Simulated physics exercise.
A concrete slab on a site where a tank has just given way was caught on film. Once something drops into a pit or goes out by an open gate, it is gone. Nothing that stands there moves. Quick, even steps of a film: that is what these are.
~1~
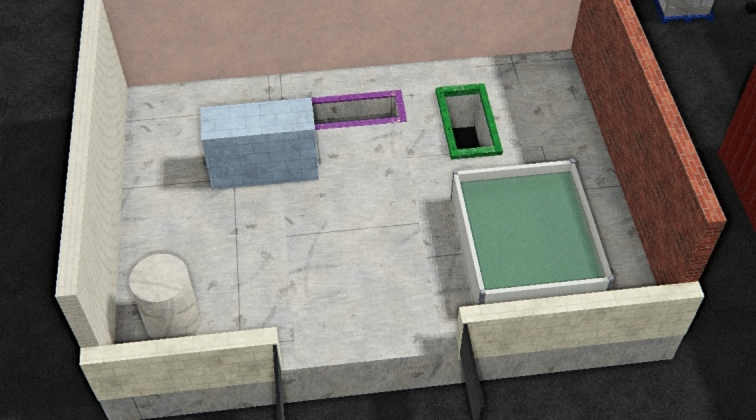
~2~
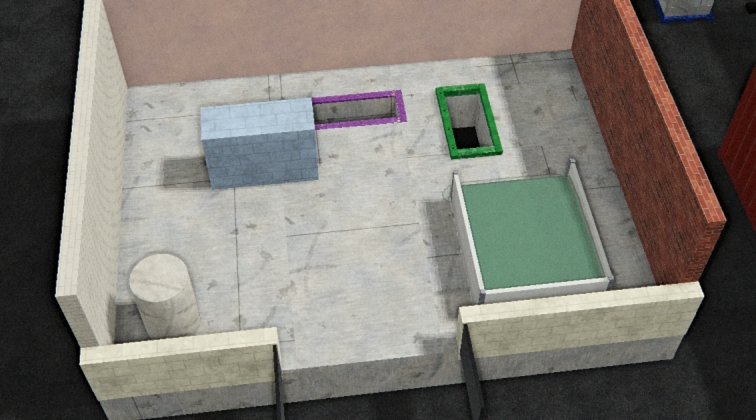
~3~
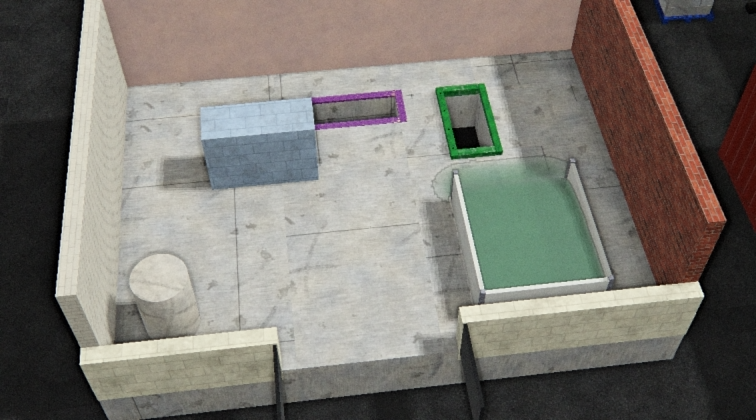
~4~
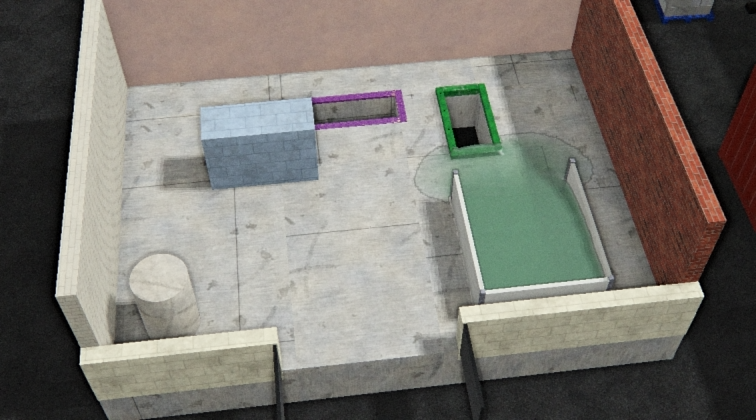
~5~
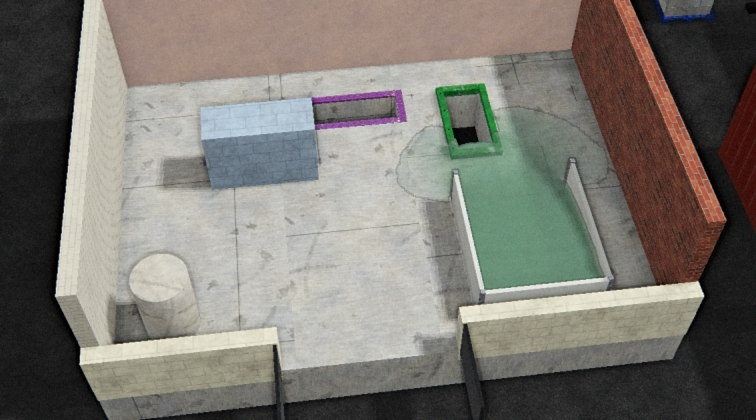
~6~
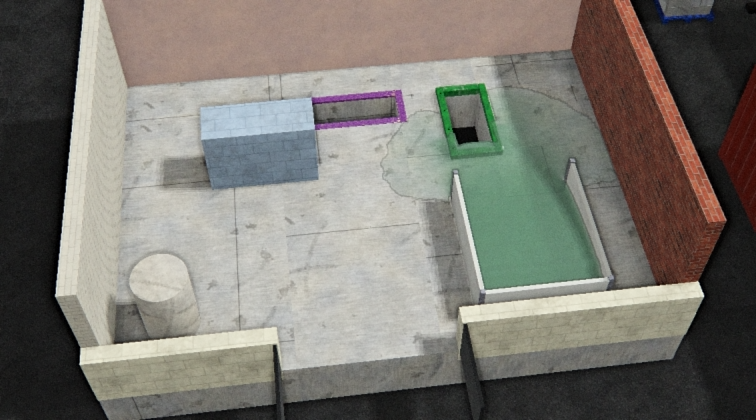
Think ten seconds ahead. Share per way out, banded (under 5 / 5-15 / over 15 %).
Banded: Gate under 5 %, purple pit over 15 %, green pit over 15 %.
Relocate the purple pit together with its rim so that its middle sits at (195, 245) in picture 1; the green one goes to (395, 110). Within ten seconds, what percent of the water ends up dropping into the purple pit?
Purple: About 6 %.
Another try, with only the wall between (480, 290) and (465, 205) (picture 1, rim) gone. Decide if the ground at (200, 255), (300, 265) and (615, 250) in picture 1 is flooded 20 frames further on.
One after the other: Flooded, covered, not flooded.
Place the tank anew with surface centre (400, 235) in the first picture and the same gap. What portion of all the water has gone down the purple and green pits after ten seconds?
After ten seconds: Purple pit 60 percent, green pit 4 percent.
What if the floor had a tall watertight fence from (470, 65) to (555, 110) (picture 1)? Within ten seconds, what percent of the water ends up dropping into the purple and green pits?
The purple pit gets 20 per cent and the green pit gets 25 per cent.
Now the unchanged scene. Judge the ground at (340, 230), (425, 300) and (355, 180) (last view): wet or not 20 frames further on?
First spared, then spared, then swamped.
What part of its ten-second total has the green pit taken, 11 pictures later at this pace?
About 70 per cent.
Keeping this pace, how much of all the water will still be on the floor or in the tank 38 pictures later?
Estimate: Close to 62 %.
A moment on, water covers 25 % of the floor; the gate 0 %, the purple pit 1 %, the green pit 7 %.
Next, water covers 30 % of the floor; the gate 0 %, the purple pit 5 %, the green pit 12 %.
Then, water covers 35 % of the floor; the gate 0 %, the purple pit 10 %, the green pit 15 %.
Later, water covers 55 % of the floor; the gate 0 %, the purple pit 22 %, the green pit 17 %.
In the end, water covers 70 % of the floor; the gate 0 %, the purple pit 29 %, the green pit 17 %.
